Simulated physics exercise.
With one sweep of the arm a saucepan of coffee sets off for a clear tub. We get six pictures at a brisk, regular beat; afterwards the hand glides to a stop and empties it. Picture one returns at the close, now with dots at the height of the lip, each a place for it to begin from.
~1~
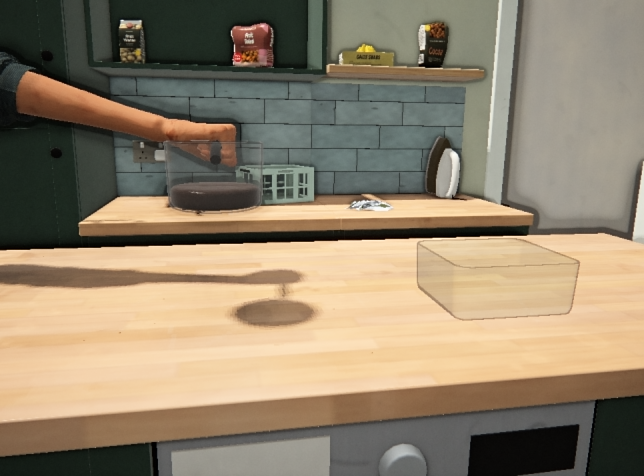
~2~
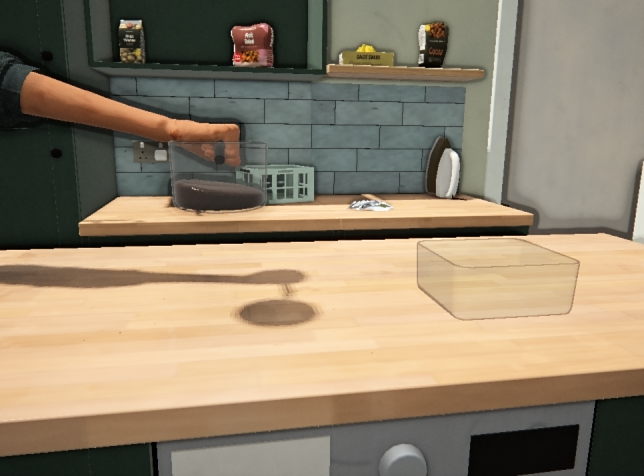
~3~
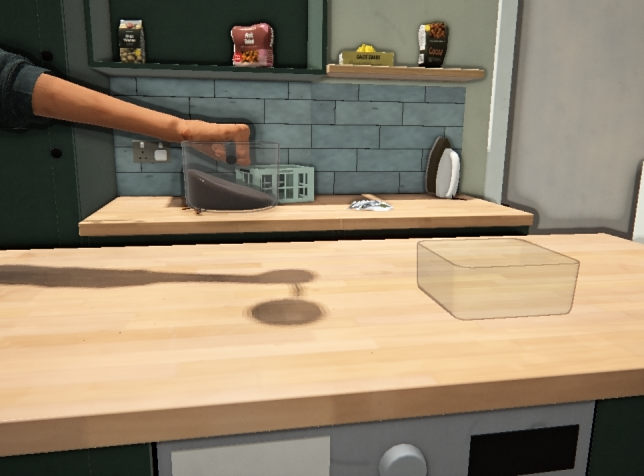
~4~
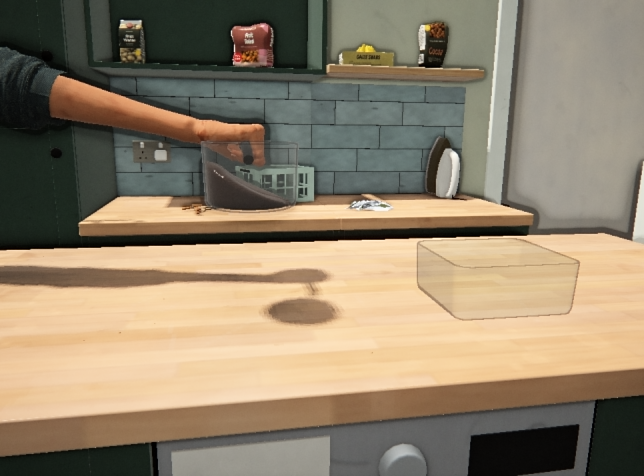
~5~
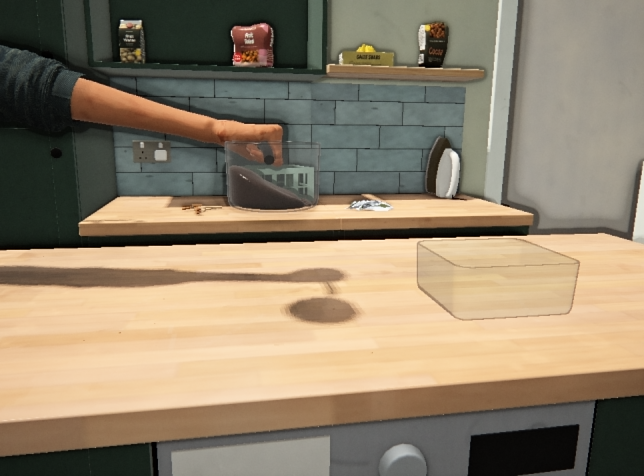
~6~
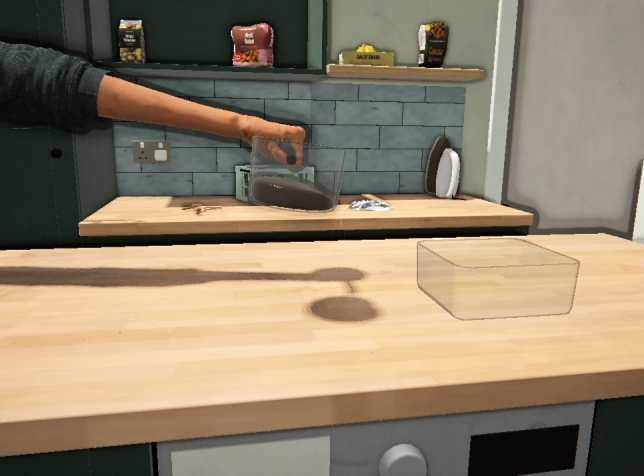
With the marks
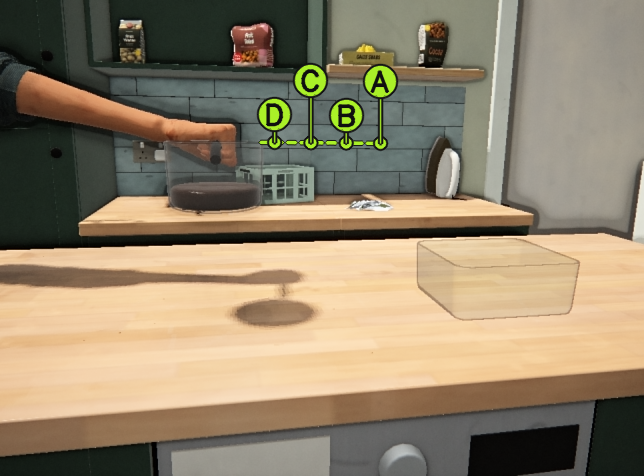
In the video, a hand holds a see-through container of dark liquid above a wooden counter and moves it steadily right toward a clear tub, the liquid sloping inside before the container tilts slightly.
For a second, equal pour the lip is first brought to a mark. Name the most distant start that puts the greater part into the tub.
The answer is place C.
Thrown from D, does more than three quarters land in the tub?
No.
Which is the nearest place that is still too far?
D it is.
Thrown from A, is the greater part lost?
No, that is safe.
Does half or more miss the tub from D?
Yes, it does.
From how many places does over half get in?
Three of them.
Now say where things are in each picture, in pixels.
Upright, lip at (261, 142); tub from (451, 319) to (569, 312); nothing has left yet, in the first frame.
Upright, lip at (265, 142); nothing has left yet, in the second frame.
Upright, lip at (277, 142); nothing has left yet, in the third frame.
Upright, lip at (295, 142); nothing has left yet, in the fourth frame.
Upright, lip at (318, 142); nothing has left yet, in the fifth frame.
Tipped about 7°, lip at (343, 148); nothing has left yet, in the sixth frame.
On the marked copy, A at (380, 143); B at (346, 143); C at (310, 142); D at (274, 142).
With A, about 70 % lands in the tub, 10 % falls short and 20 % goes beside or beyond.
With B, about 86 % lands in the tub, 6 % falls short and 8 % goes beside or beyond.
With C, about 62 % lands in the tub, 28 % falls short and 10 % goes beside or beyond.
With D, about 34 % lands in the tub, 60 % falls short and 6 % goes beside or beyond.
